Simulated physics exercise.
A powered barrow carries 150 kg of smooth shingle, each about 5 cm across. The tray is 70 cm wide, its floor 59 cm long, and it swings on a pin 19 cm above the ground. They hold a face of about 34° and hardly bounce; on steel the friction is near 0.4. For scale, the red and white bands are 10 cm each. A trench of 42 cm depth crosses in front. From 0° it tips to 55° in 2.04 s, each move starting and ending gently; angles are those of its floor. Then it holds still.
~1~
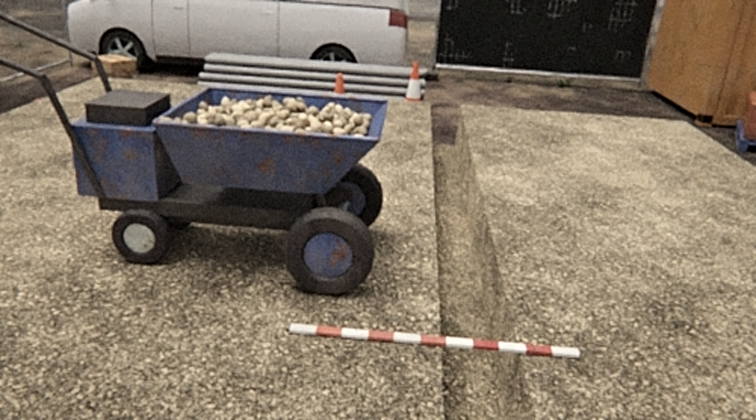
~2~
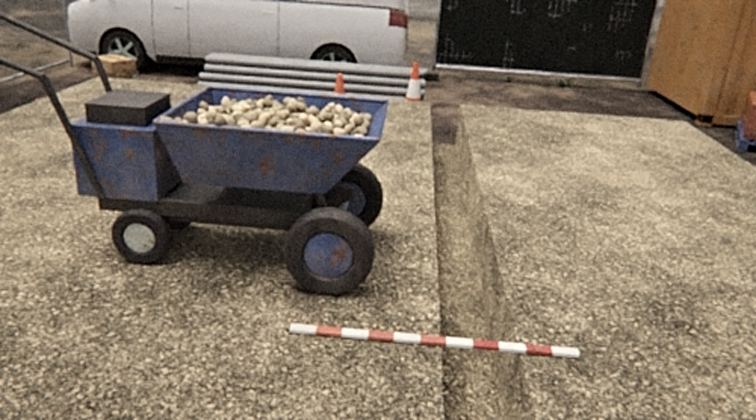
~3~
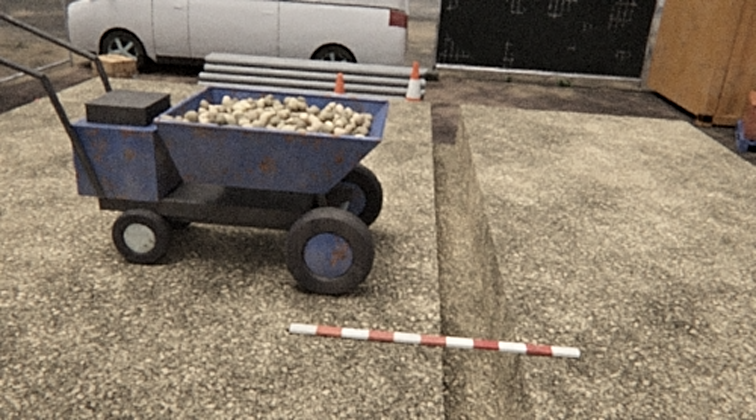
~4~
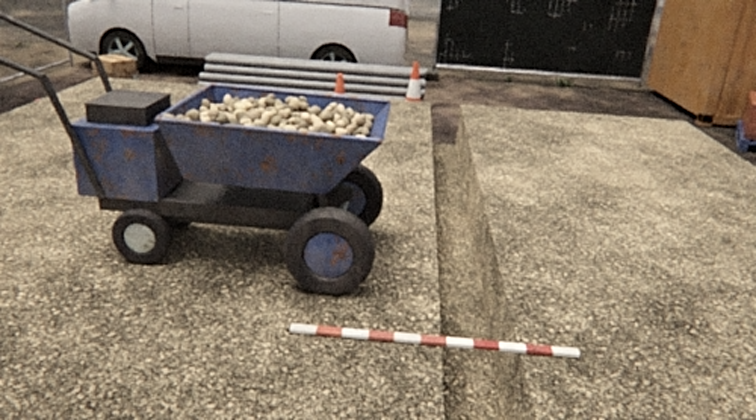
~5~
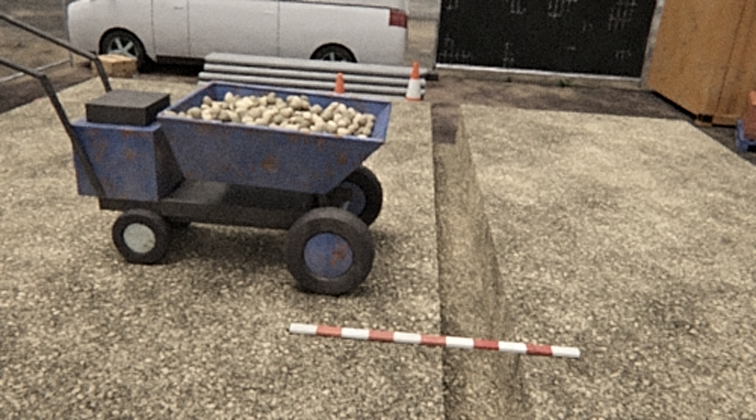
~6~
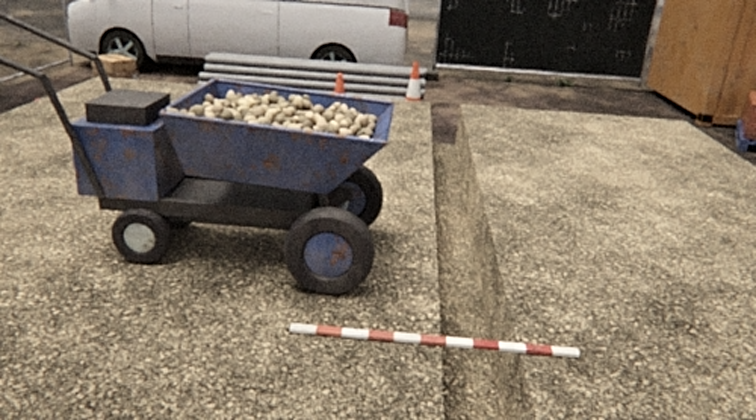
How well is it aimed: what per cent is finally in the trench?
Close to 67 in a hundred.
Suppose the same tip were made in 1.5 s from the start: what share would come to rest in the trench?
In that case some 60 per cent.
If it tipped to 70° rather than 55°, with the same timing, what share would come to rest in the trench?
It would be near 70 per cent.
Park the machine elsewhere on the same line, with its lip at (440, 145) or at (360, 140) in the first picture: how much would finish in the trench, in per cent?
First some 20, then 75 per cent.
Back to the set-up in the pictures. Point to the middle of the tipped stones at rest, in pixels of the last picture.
Near (469, 329).
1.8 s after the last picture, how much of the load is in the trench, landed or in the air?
Some 25 per cent.
Then, 1.2 s after the last picture the floor is at 46°, 100 % in the tray; the foremost stones are at (450, 185).
Then, 1.8 s after the last picture the floor is at 55°, 67 % in the tray, 27 % in the trench, 6 % past the trench; the foremost stones are at (558, 285).
Then, 2.2 s after the last picture the floor is at 55°, 46 % in the tray, 40 % in the trench, 15 % past the trench; the foremost stones are at (611, 283).
Then, 4.1 s after the last picture the floor is at 55°, 19 % in the tray, 67 % in the trench, 15 % past the trench; the foremost stones are at (646, 285).
